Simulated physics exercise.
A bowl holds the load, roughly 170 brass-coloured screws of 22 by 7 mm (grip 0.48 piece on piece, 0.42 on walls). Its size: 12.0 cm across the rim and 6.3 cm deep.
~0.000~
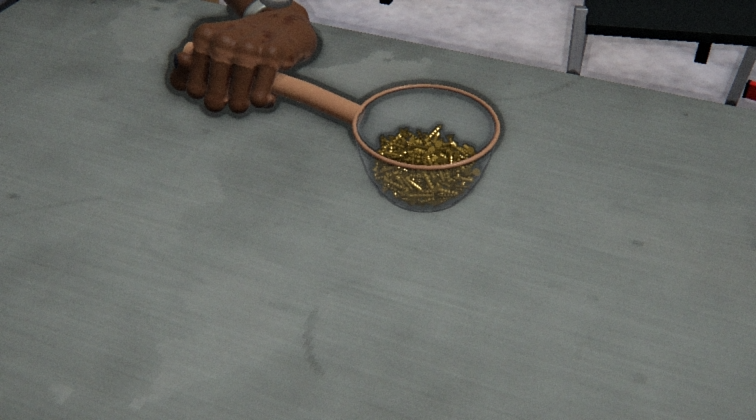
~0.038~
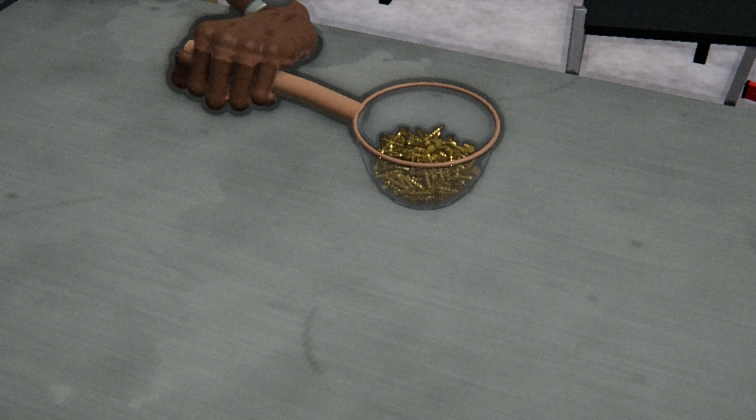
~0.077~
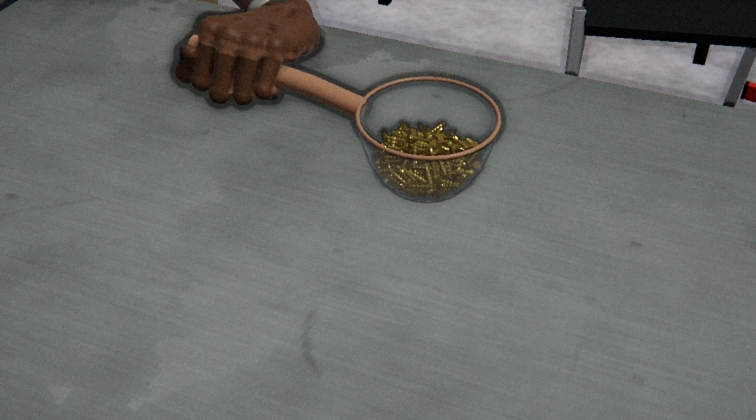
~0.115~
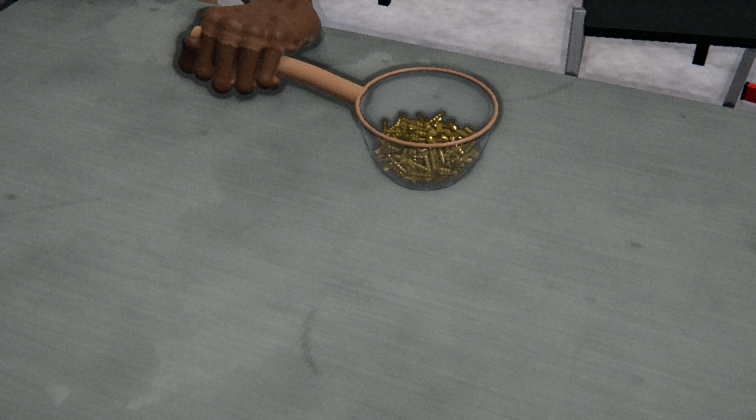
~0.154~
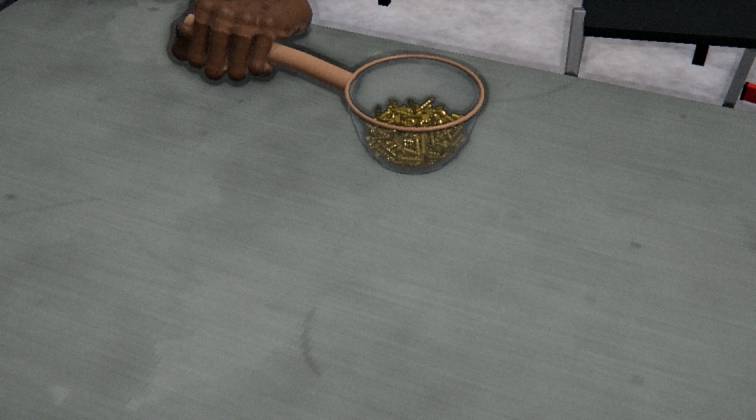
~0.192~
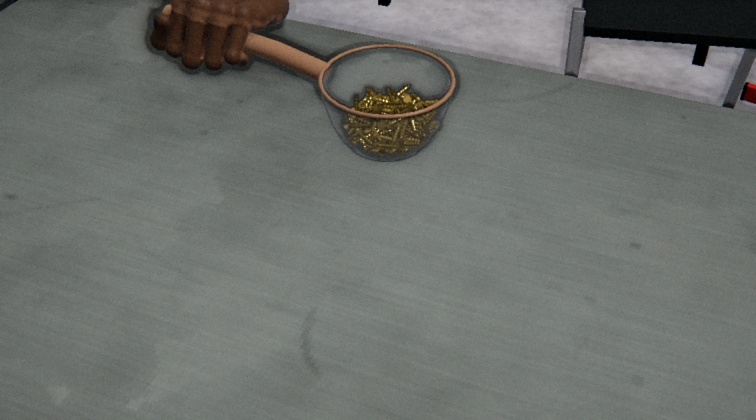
A dark hand holds a clear bowl of brass-coloured screws, moving it back, then left.
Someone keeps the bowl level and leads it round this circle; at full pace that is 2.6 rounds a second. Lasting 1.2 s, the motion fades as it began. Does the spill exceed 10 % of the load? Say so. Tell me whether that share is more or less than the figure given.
It's going to break the ten percent limit.
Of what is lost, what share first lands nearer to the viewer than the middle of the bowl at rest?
About 40 per cent.
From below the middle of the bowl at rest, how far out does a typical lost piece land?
About 26 cm.
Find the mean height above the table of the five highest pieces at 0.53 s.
Estimate: Near 16 cm.
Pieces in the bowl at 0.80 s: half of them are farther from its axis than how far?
Roughly 4.0 cm.
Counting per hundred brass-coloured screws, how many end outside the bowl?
It comes to about 20 percent.
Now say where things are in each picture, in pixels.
Bowl at (424, 177); tilt 0 degrees; moved 0.0 cm; top of the load at (396, 140), in the first picture.
Bowl at (424, 174); tilt 0 degrees; moved 0.3 cm; top of the load at (436, 139), in the second picture.
Bowl at (426, 167); tilt 0 degrees; moved 1.4 cm; top of the load at (438, 134), in the third picture.
Bowl at (425, 155); tilt 0 degrees; moved 3.2 cm; top of the load at (398, 124), in the fourth picture.
Bowl at (413, 138); tilt 0 degrees; moved 5.5 cm; top of the load at (422, 111), in the fifth picture.
Bowl at (386, 125); tilt 0 degrees; moved 8.0 cm; top of the load at (384, 97). Its speed is now 0.93 m/s, in the sixth picture.
Then, at 0.53 s, bowl 100 %; middle of the pieces not yet landed near (438, 145).
After 0.80 s, bowl 90 %, in the air 5 %; middle of the pieces not yet landed near (326, 190).
Then, at 1.06 s, bowl 80 %, fallen right of where it stops 5 %, in the air 10 %; middle of the pieces not yet landed near (326, 97).
Then, at 1.30 s, fallen left of where it stops 5 %, bowl 80 %, fallen behind where it stops 10 %; middle of the pieces not yet landed near (288, 145).
At rest (1.6 s), fallen left of where it stops 5 %, bowl 80 %, fallen behind where it stops 10 %.
